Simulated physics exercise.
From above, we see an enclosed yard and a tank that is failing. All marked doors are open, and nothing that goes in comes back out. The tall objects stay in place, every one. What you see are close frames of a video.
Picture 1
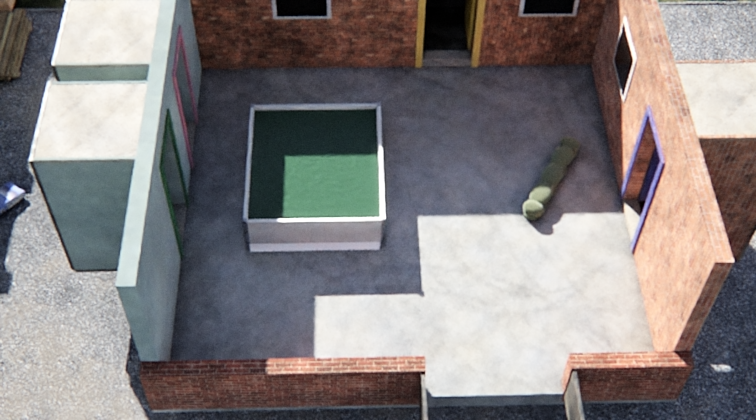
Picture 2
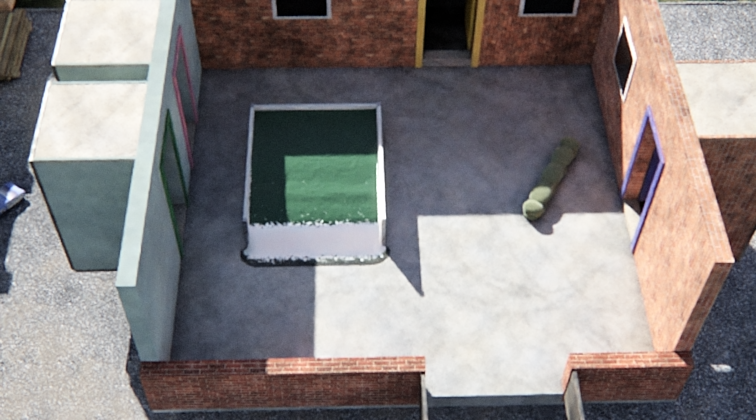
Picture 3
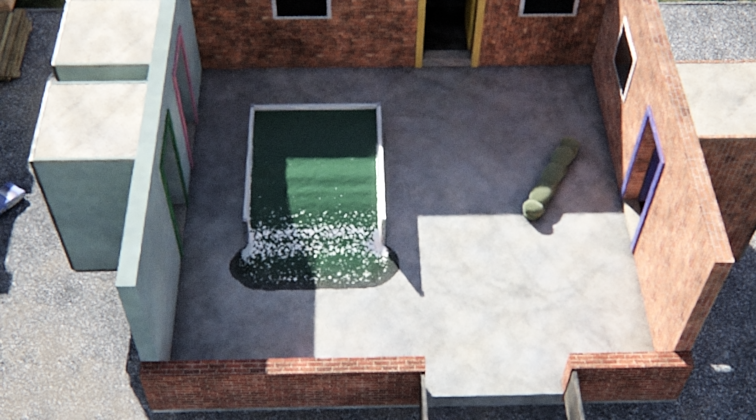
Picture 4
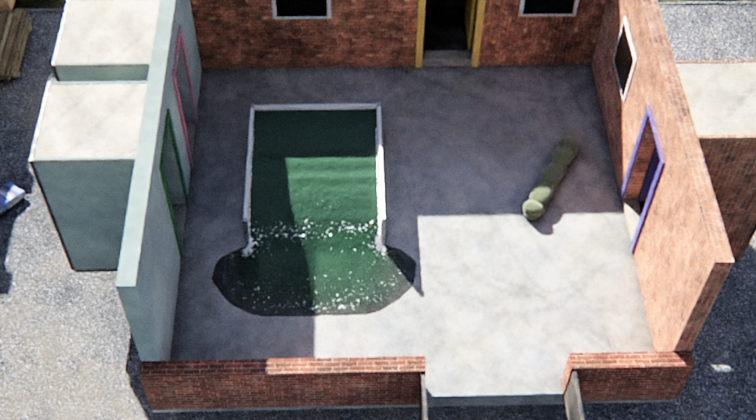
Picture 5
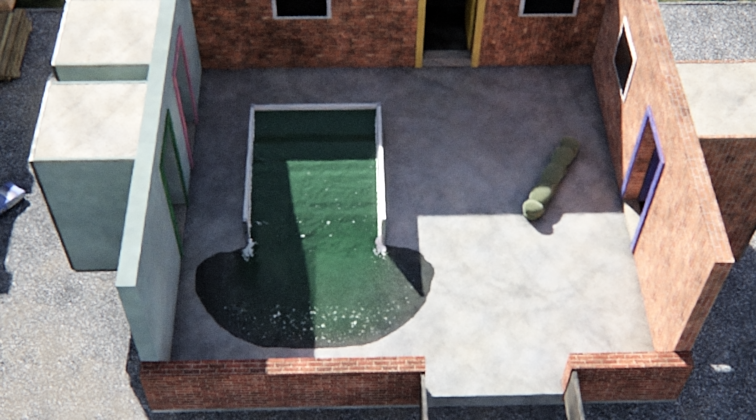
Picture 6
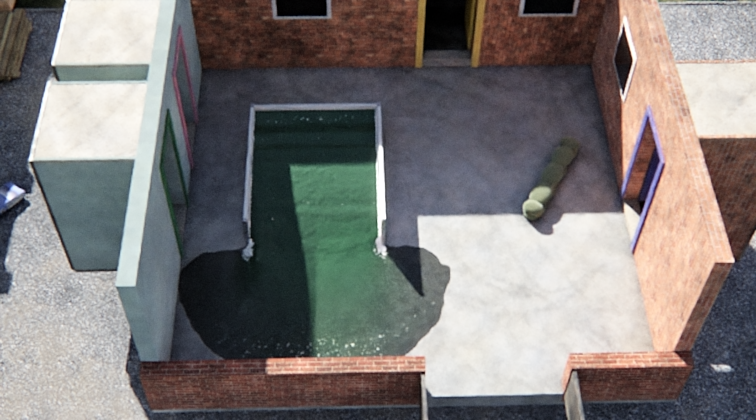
Walled brick yard seen from above, a tank's near side giving way and green water pouring out, spreading across the concrete floor.
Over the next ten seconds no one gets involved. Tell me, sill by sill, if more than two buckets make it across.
At the end, green door: Two buckets at most. Pink door: Two buckets at most. Yellow door: Two buckets at most. Blue door: Two buckets at most.
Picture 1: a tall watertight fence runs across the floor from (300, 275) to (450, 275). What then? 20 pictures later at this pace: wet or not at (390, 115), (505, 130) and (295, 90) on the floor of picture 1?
Results in order: Bone-dry / swamped / bone-dry.
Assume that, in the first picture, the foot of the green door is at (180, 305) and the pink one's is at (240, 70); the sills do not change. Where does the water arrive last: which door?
That is the yellow one.
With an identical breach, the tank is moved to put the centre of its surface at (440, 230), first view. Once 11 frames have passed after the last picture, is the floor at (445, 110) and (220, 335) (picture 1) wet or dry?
Point 1: Not wet; point 2: Soaked through.
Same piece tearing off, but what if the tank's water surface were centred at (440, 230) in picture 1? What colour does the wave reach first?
That would be the green-painted one.
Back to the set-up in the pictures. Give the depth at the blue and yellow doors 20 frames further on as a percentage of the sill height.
Respectively about 0 and 0 per cent.
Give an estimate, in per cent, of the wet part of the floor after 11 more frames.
Share estimate: About 25 per cent.
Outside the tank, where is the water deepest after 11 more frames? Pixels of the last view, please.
Near (181, 386).
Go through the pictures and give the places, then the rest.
In the first picture, the water tank at (315, 163) is whole and still.
In the second picture, water pours out at (315, 236) and has run to (244, 252).
In the third picture, water pours out at (316, 238) and has run to (239, 274).
In the fourth picture, the front is at (219, 277), out from the gap at (316, 239).
In the fifth picture, water pours out at (316, 239) and has run to (227, 324).
In the sixth picture, the front is at a hidden place, out from the gap at (316, 239).
A moment on, water covers 25 % of the floor; the green door not reached, the pink door not reached, the yellow door not reached, the blue door not reached.
Next, water covers 25 % of the floor; the green door not reached, the pink door not reached, the yellow door not reached, the blue door not reached.
Then, water covers 40 % of the floor; the green door wet at the sill, nothing in, the pink door not reached, the yellow door not reached, the blue door not reached.
Later, water covers 70 % of the floor; the green door wet at the sill, nothing in, the pink door wet at the sill, nothing in, the yellow door not reached, the blue door wet at the sill, nothing in.
In the end, water covers 90 % of the floor; the green door wet at the sill, nothing in, the pink door wet at the sill, nothing in, the yellow door wet at the sill, nothing in, the blue door under two buckets in.
